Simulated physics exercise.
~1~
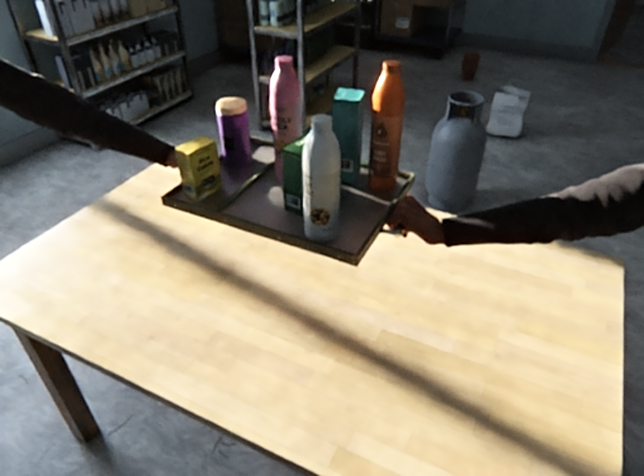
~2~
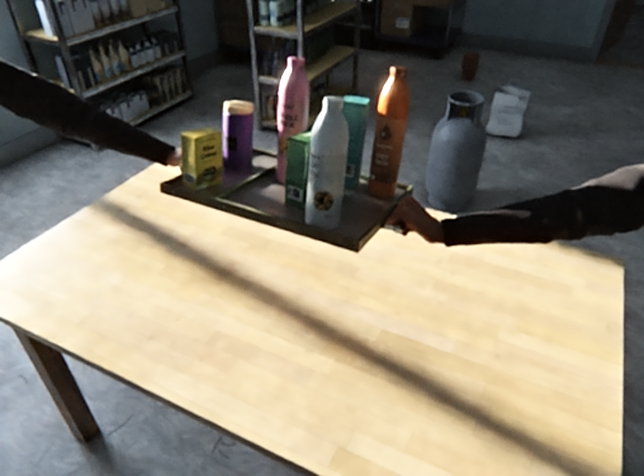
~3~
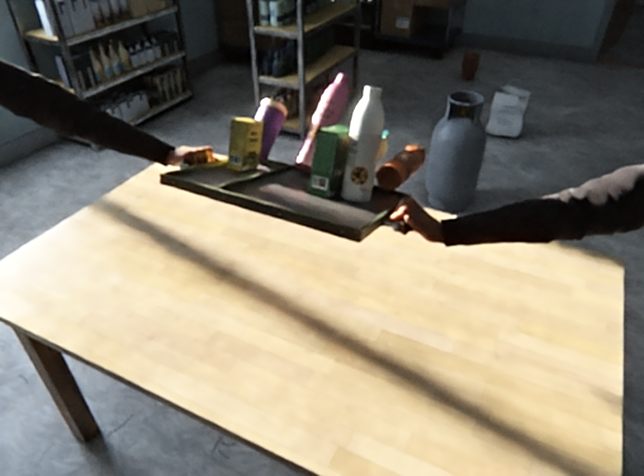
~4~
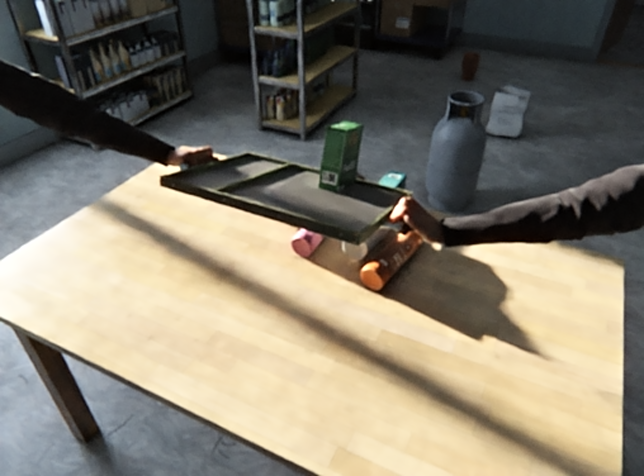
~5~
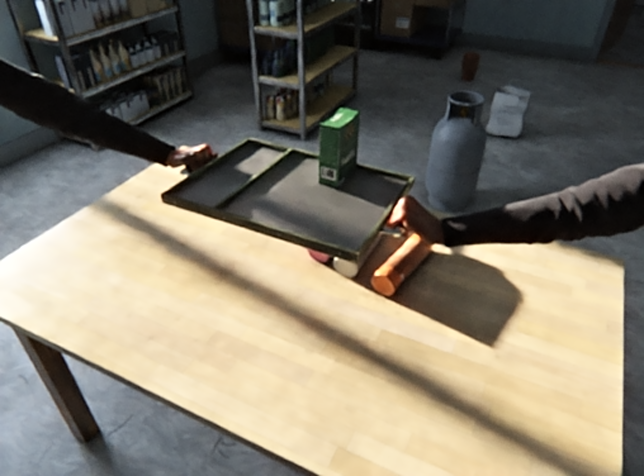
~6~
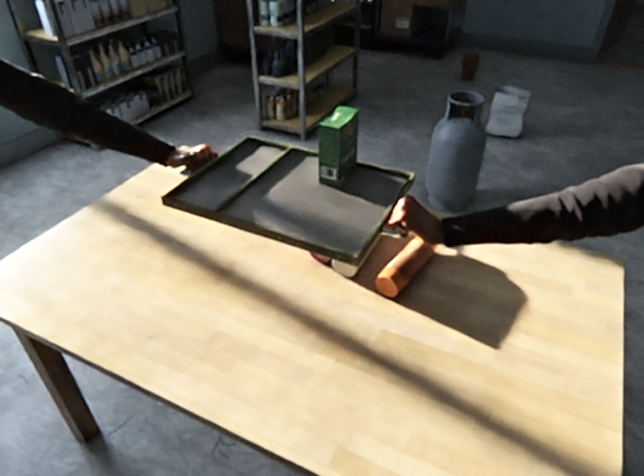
A dark tray with a low cross bar, held by two hands above a wooden table, carries a purple jar, pink, white and orange bottles, and yellow, green and turquoise boxes. The tray's far edge dips, and the things on it begin to lean. The orange bottle topples over the far side while the pink bottle, purple jar and yellow packet tilt steeply. Soon all but the green packet have left the tray, with the orange, pink and white bottles lying on the table beyond. The hands level the tray again, and the green packet remains standing on it, alone.
